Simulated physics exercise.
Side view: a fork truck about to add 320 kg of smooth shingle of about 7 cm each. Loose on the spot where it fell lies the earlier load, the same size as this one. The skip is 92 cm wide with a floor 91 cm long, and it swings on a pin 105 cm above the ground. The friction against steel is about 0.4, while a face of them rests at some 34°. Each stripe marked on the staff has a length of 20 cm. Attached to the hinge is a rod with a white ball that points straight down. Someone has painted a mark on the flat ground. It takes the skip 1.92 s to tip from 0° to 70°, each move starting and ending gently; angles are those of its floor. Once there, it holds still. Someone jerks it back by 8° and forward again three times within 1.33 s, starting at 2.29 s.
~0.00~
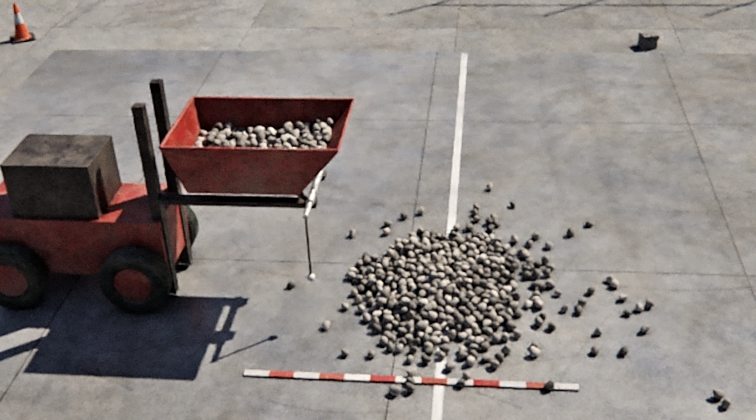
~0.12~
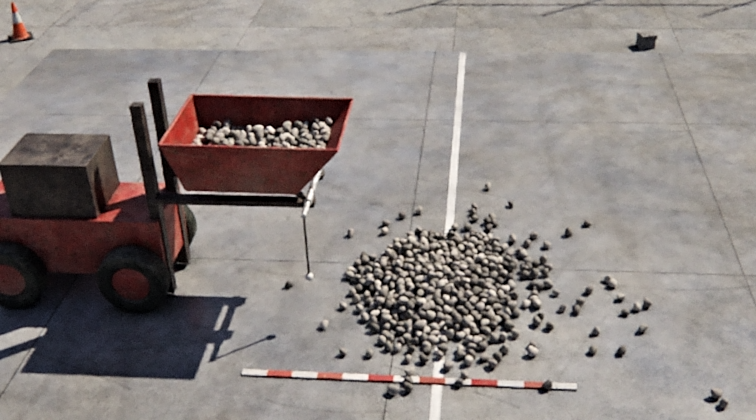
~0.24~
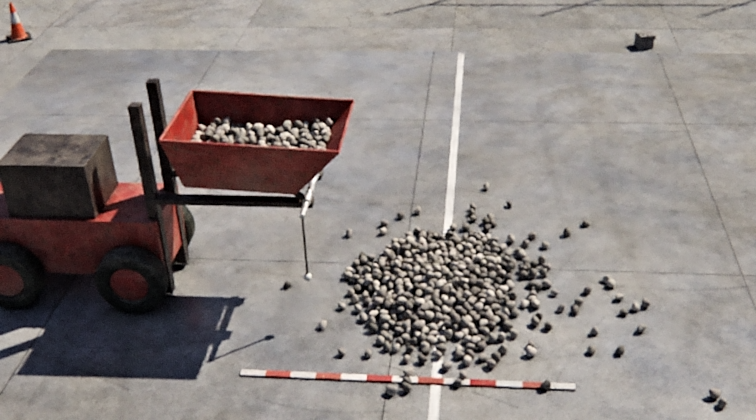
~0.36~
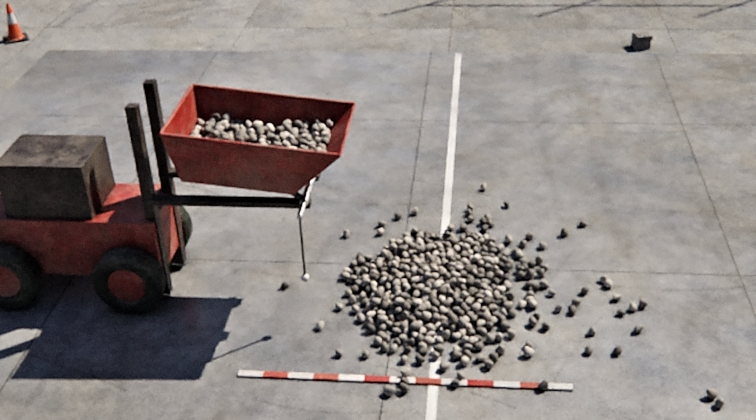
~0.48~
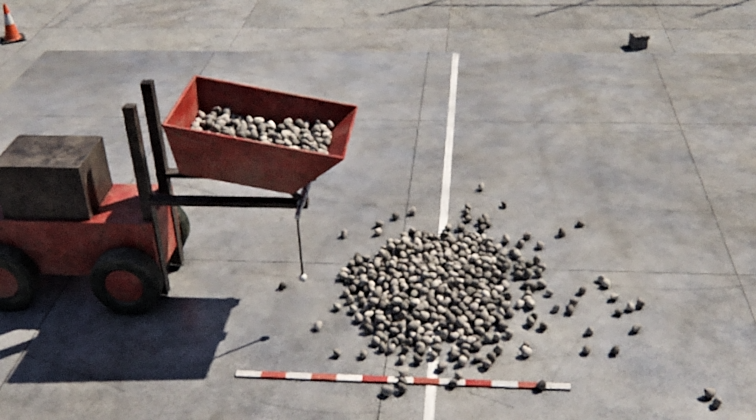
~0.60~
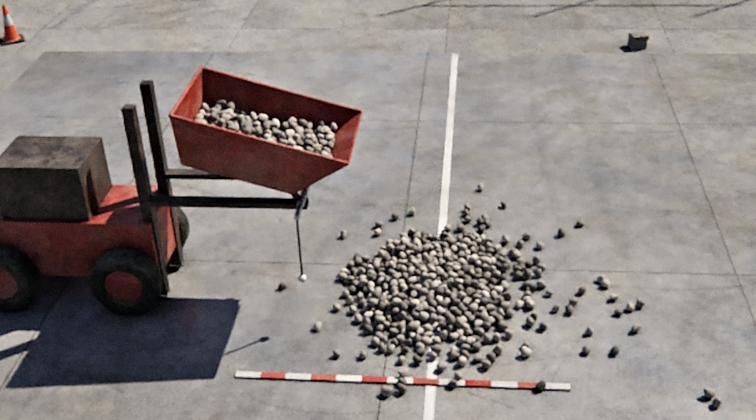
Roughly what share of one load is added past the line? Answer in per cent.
I would say 74 per cent.
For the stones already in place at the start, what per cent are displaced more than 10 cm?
Roughly 20 % of them.
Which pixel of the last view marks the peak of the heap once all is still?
Top pixel, roughly: (450, 265).
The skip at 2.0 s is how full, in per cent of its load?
It still holds about 55 per cent.
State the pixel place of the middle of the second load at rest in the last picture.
The middle lies near (460, 278) in the last picture.
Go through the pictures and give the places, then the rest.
In the first picture, lip at (338, 151), floor tilted 0°, highest stones at (272, 137). The earlier load is highest near (429, 283), 15 cm above ground level, 54 % short of the line, 46 % past the line.
In the second picture, lip at (337, 151), floor tilted 1°, highest stones at (263, 136); the stones move at 0.1 m/s on average.
In the third picture, the skip is at 3°, its lip at (338, 153); the top of the load is at (243, 133); the stones move at 0.2 m/s on average.
In the fourth picture, lip at (340, 156), floor tilted 6°, highest stones at (225, 127); the stones move at 0.3 m/s on average.
In the fifth picture, lip at (343, 159), floor tilted 11°, highest stones at (215, 120); the stones move at 0.4 m/s on average.
In the sixth picture, lip at (348, 164), floor tilted 16°, highest stones at (215, 113); the stones move at 0.5 m/s on average.
After 1.4 s the floor is at 59°; in per cent of one load, 100 in the skip, 54 short of the line, 46 past the line; the foremost stones are at (667, 334).
After 2.0 s the floor is at 70°; in per cent of one load, 57 in the skip, 85 short of the line, 58 past the line; the foremost stones are at (667, 334).
After 4.1 s the floor is at 70°; in per cent of one load, 0 in the skip, 80 short of the line, 120 past the line; the foremost stones are at (680, 337).
After 6.6 s the floor is at 70°; in per cent of one load, 0 in the skip, 80 short of the line, 120 past the line; the foremost stones are at (680, 337). Net gain past the line, 74.
